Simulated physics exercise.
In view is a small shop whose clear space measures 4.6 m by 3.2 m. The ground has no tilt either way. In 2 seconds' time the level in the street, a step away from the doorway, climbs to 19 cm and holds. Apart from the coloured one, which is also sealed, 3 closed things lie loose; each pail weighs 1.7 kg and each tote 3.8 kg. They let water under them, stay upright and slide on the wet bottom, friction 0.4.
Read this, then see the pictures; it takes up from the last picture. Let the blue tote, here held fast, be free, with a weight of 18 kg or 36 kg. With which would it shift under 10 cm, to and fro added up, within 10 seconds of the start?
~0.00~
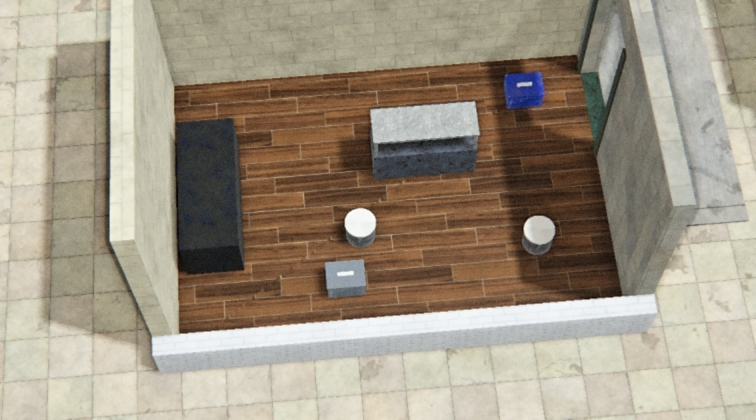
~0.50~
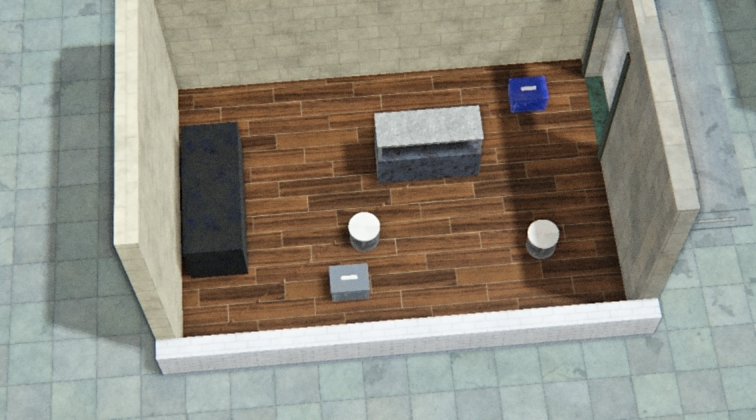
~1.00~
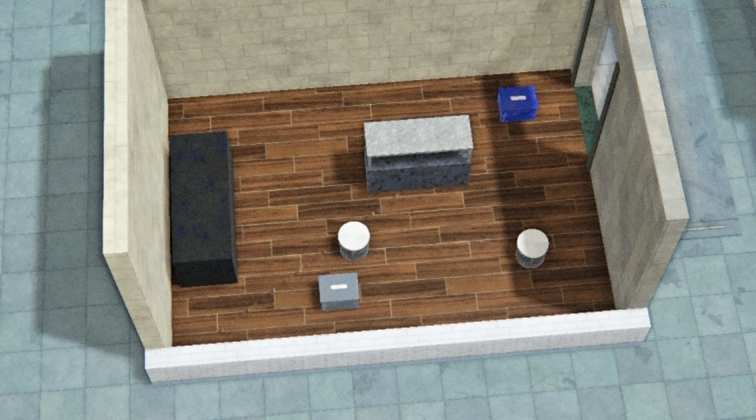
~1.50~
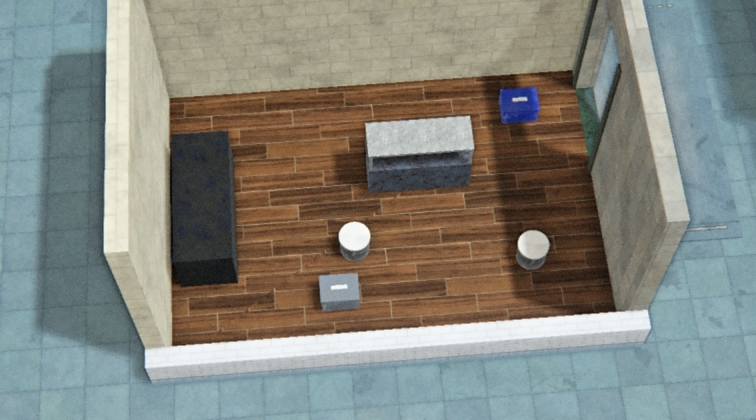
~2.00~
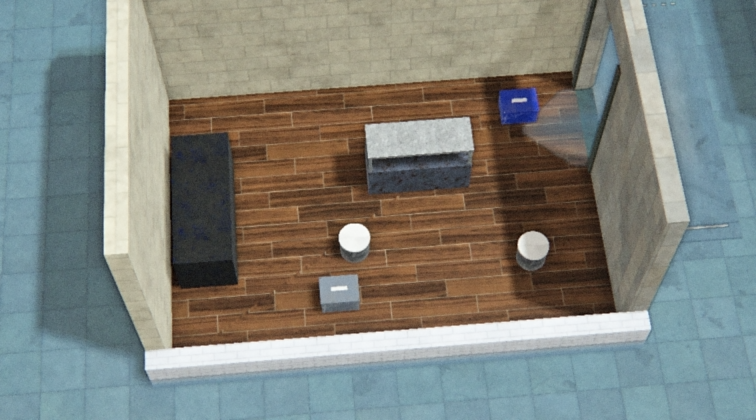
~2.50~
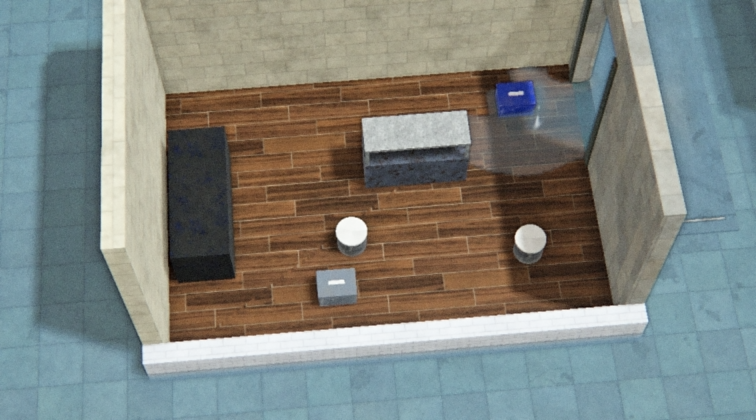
Only the heavier one succeeds.
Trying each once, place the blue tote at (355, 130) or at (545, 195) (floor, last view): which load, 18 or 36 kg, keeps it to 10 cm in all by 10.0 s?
Respectively, the light option succeeds and the light option succeeds.
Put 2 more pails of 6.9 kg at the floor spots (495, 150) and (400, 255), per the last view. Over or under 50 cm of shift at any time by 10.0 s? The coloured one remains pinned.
Order as asked: Goes beyond / stays within.
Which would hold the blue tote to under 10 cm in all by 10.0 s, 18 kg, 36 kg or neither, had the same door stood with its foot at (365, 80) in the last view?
Then the lighter mass suffices.
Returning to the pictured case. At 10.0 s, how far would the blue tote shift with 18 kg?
I'd put it at roughly 60 cm.
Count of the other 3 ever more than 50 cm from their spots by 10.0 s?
I make that 3.
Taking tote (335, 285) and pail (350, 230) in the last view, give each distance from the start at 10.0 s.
They've ended up 100 cm and 60 cm away, in that order.
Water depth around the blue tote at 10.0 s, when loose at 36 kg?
Depth: Approx. 7 cm.
After 3.5 s the blue tote would be 34 cm from its start with 18 kg and 0 cm from its start with 36 kg; 7 cm of water round it then.
After 4.5 s the blue tote would be 57 cm from its start with 18 kg and 0 cm from its start with 36 kg; 5 cm of water round it then.
After 7.0 s the blue tote would be 63 cm from its start with 18 kg and 0 cm from its start with 36 kg; 6 cm of water round it then.
After 10.0 s the blue tote would be 64 cm from its start with 18 kg and 0 cm from its start with 36 kg; 7 cm of water round it then.
